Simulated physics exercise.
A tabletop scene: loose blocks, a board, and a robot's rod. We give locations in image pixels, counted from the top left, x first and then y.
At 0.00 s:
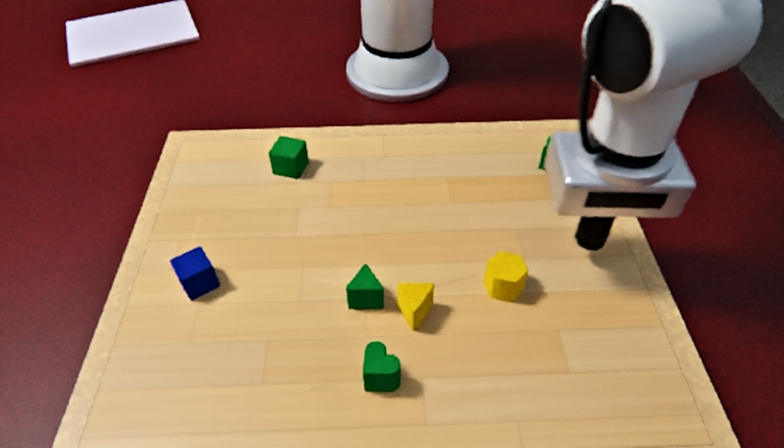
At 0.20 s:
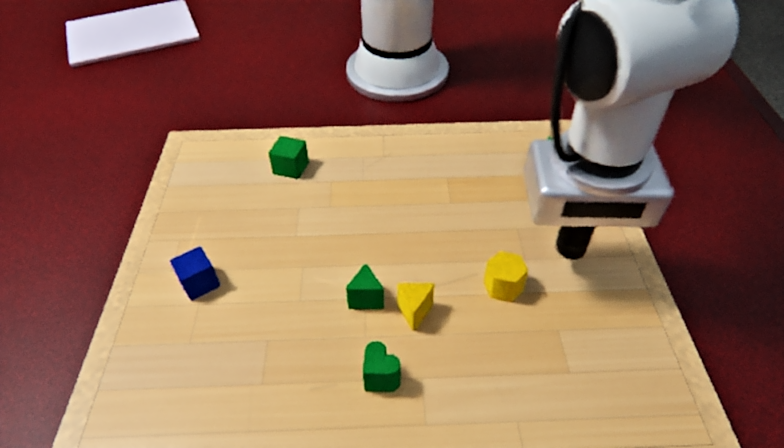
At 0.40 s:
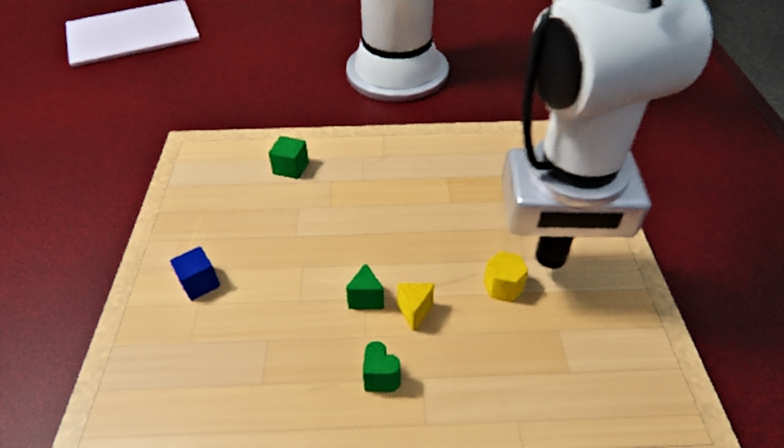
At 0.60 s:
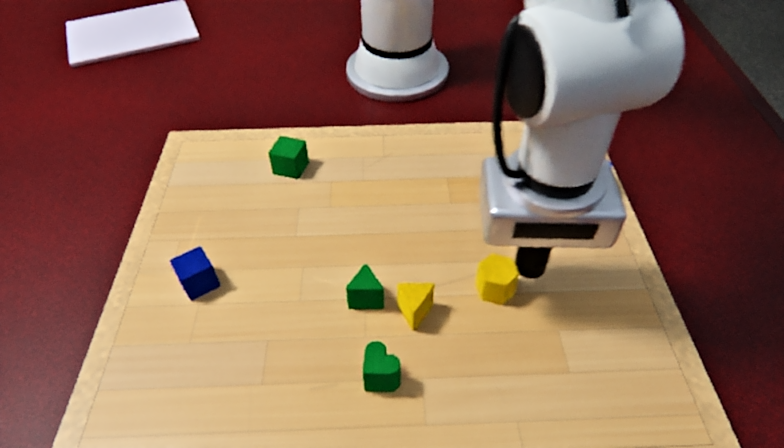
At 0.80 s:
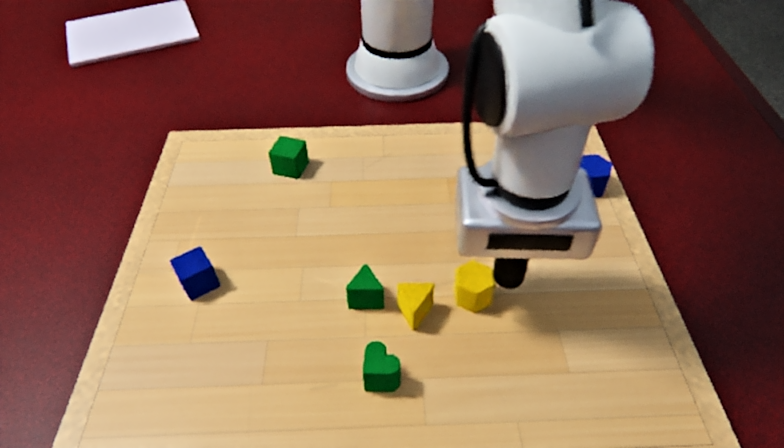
The robot's rod moves left and pushes the yellow hexagon toward the yellow triangular block.
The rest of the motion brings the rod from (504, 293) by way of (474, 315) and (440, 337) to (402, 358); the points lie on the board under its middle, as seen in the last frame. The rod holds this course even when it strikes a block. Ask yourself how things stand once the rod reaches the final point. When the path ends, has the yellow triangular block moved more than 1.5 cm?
Going by the path, no.
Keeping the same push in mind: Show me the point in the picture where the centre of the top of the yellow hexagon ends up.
Located at (435, 284).
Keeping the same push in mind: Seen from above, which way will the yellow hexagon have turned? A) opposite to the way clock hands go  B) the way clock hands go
B.
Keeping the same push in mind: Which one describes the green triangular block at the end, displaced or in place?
That block stands still.
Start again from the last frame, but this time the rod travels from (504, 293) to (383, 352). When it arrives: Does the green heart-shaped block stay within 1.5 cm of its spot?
That would be a yes.
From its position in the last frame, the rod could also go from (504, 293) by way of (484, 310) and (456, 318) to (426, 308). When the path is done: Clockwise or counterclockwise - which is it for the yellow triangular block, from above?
Seen from above, its turn is counter-clockwise.
On the path given first. One third of the way, rod (476, 300); yellow triangular block (408, 291), turned 25° anticlockwise; yellow hexagon (442, 284), turned 40° clockwise.
Two thirds of the way, rod (441, 323); yellow triangular block (405, 289), turned 40° anticlockwise; yellow hexagon (435, 284), turned 55° clockwise.
At the end, rod (402, 344); green triangular block still; green heart-shaped block still; yellow triangular block (405, 289), turned 40° anticlockwise; yellow hexagon (435, 284), turned 55° clockwise.
